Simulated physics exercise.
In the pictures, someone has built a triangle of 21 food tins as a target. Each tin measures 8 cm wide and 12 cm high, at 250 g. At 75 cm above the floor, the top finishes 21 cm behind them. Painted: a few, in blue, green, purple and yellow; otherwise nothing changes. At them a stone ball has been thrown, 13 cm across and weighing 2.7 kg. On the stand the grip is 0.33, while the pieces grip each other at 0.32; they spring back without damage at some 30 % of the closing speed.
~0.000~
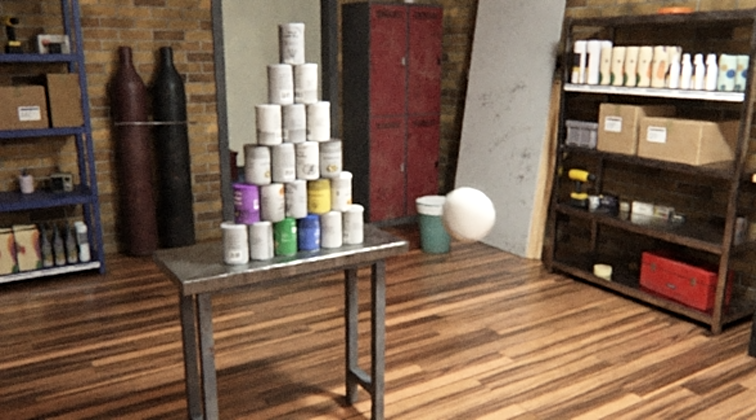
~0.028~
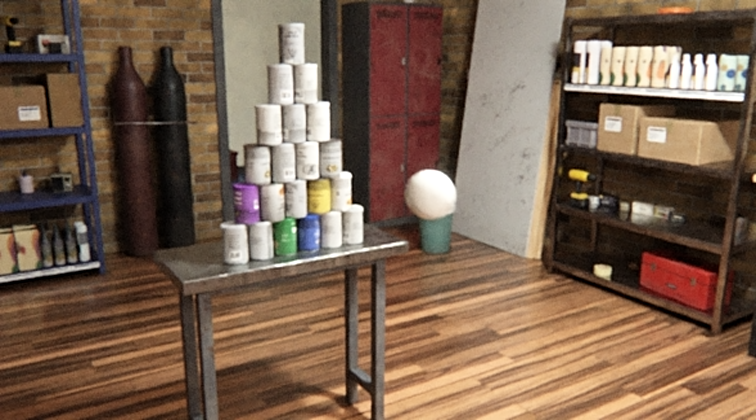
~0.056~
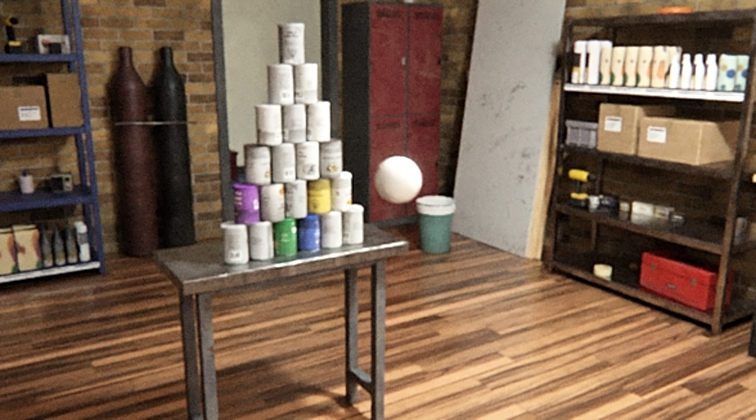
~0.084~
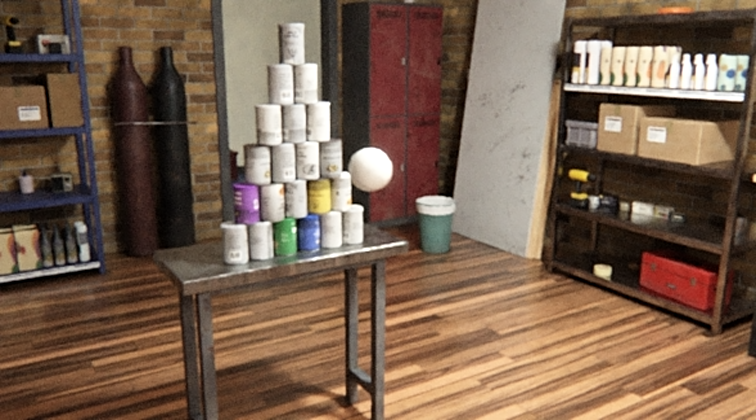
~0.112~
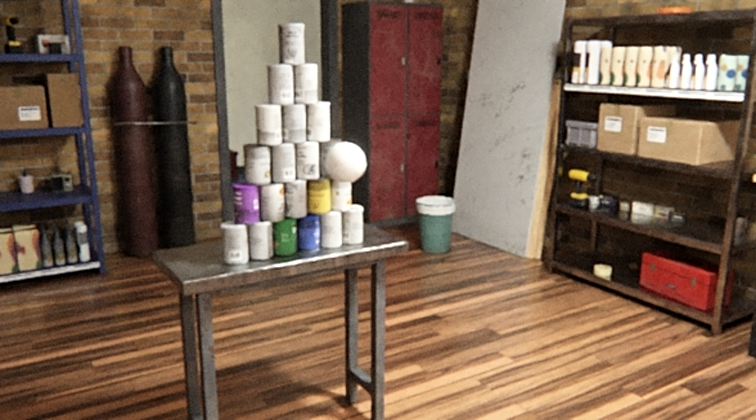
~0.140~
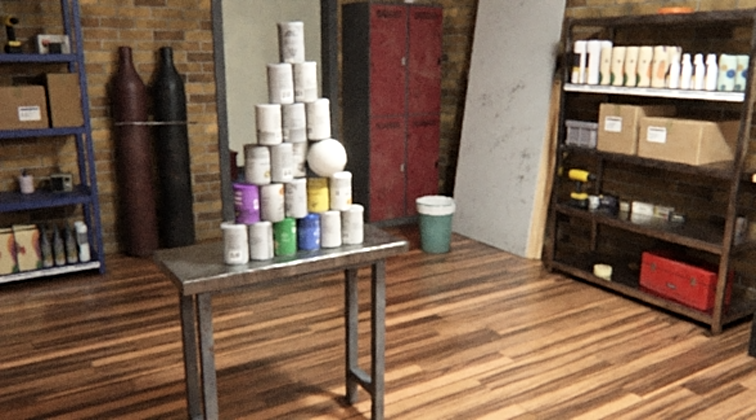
In a brick-walled workshop with a wooden floor, a pyramid of mostly white tins, with purple, green, blue and yellow ones low down, stands on a metal table. A pale ball flies in from the right, crossing leftward past a bin, and strikes the pyramid's right side, nudging several tins slightly.
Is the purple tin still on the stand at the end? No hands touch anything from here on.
Yes.
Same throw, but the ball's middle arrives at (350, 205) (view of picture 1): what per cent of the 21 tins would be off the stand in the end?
With that change, 30 in a hundred.
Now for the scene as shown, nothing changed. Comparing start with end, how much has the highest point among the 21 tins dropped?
The top ends up some 24 cm lower.
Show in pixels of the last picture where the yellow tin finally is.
In the last picture it sits at roughly (153, 277).
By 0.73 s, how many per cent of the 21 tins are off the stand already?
By that time it is 15 percent.
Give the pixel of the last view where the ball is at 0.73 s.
Near (184, 249).
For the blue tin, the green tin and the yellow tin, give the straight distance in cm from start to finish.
So blue shifts 0 cm, green shifts 0 cm and yellow shifts 225 cm.
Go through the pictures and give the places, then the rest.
In the first frame (pixels give the middle of a visible side), ball (467, 215) 68 cm from contact, 5.5 m/s; purple tin (254, 205); green tin (286, 238); blue tin (305, 234); none has stirred.
The second frame shows ball (430, 195) 52 cm from contact, 5.4 m/s; purple tin (254, 205).
The third frame shows ball (398, 180) 37 cm from contact, 5.4 m/s; purple tin (254, 205).
The fourth frame shows ball (370, 170) 22 cm from contact, 5.4 m/s; purple tin (254, 205).
The fifth frame shows ball (345, 163) 7 cm from contact, 5.4 m/s; purple tin (254, 205).
The sixth frame shows ball (327, 158) after contact, 4.0 m/s; purple tin (254, 205); yellow tin (314, 196) 14 mm from its place; blue tin (305, 234); steepest lean 4°, the tin at (312, 121); movement in 6 of them.
After 0.73 s, ball still moving; 3 of the 21 tins off the stand; purple tin unmoved; yellow tin on its side.
After 1.51 s, ball still moving; 8 of the 21 tins off the stand; purple tin unmoved; yellow tin on its side.
In the end (2.7 s), ball rolling away; 8 of the 21 tins off the stand; purple tin unmoved; yellow tin on its side; green tin unmoved. From the last view, middles, purple tin near (246, 204), yellow tin near (153, 277).
